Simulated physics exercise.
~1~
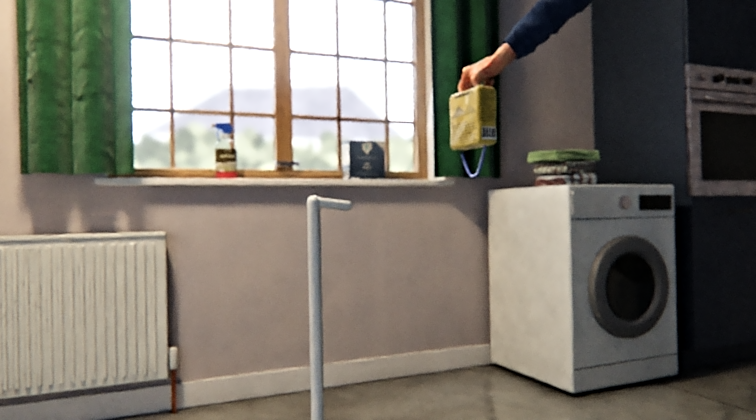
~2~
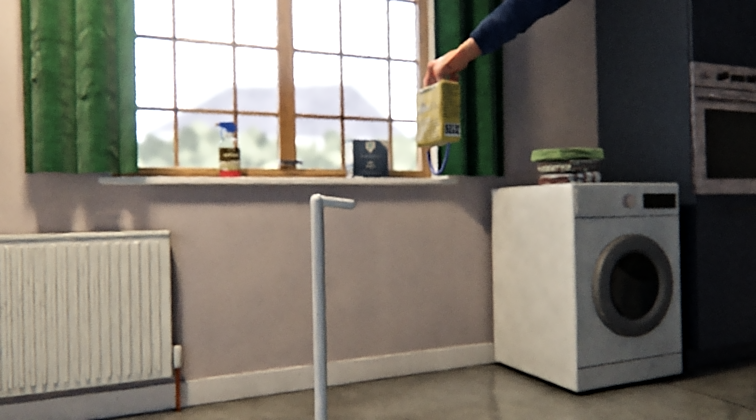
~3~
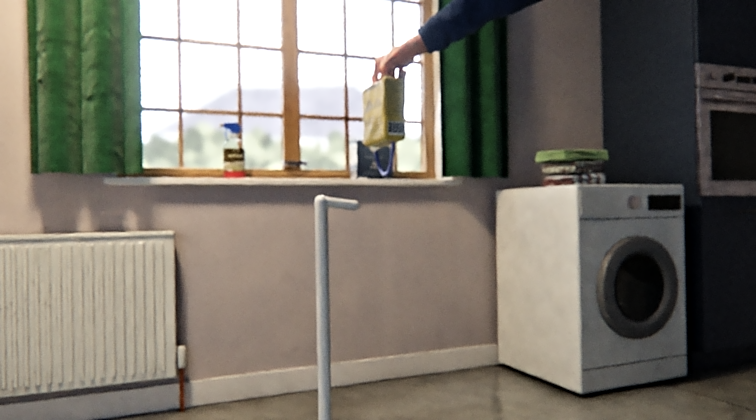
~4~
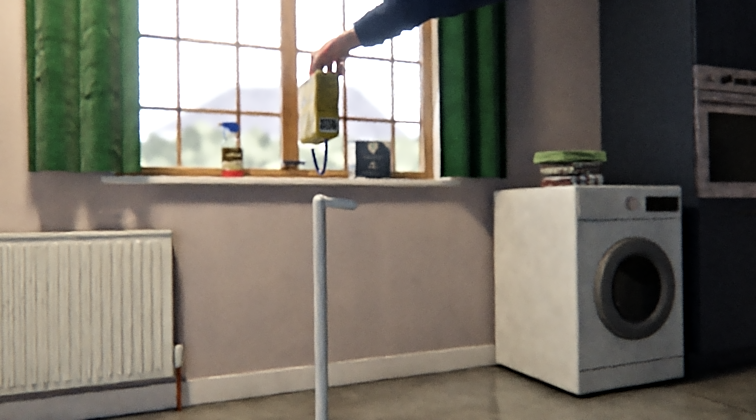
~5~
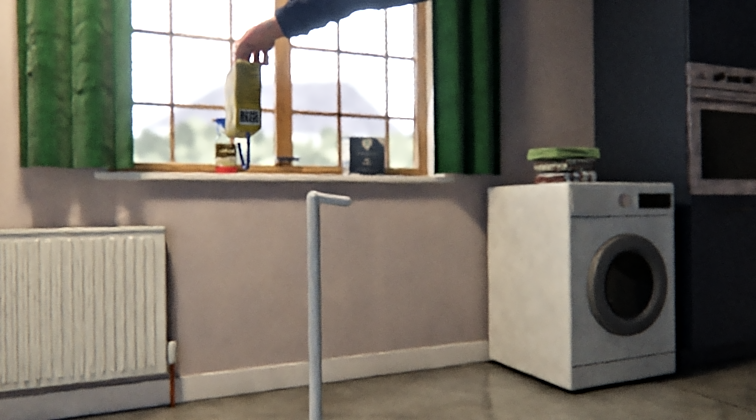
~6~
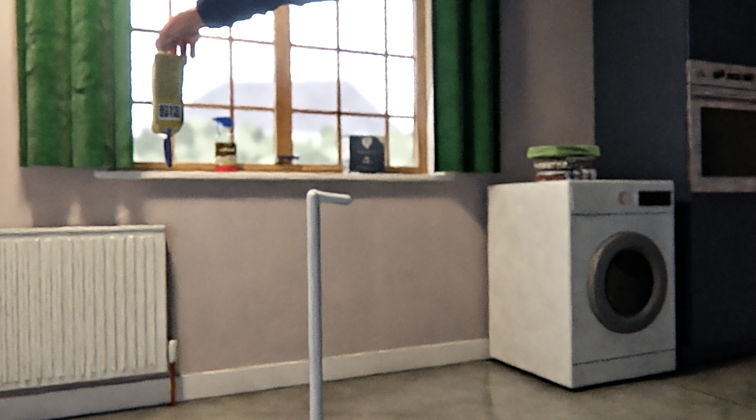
A hand carries a yellow pouch with a trailing loop leftward, passing cleanly above a hooked post.
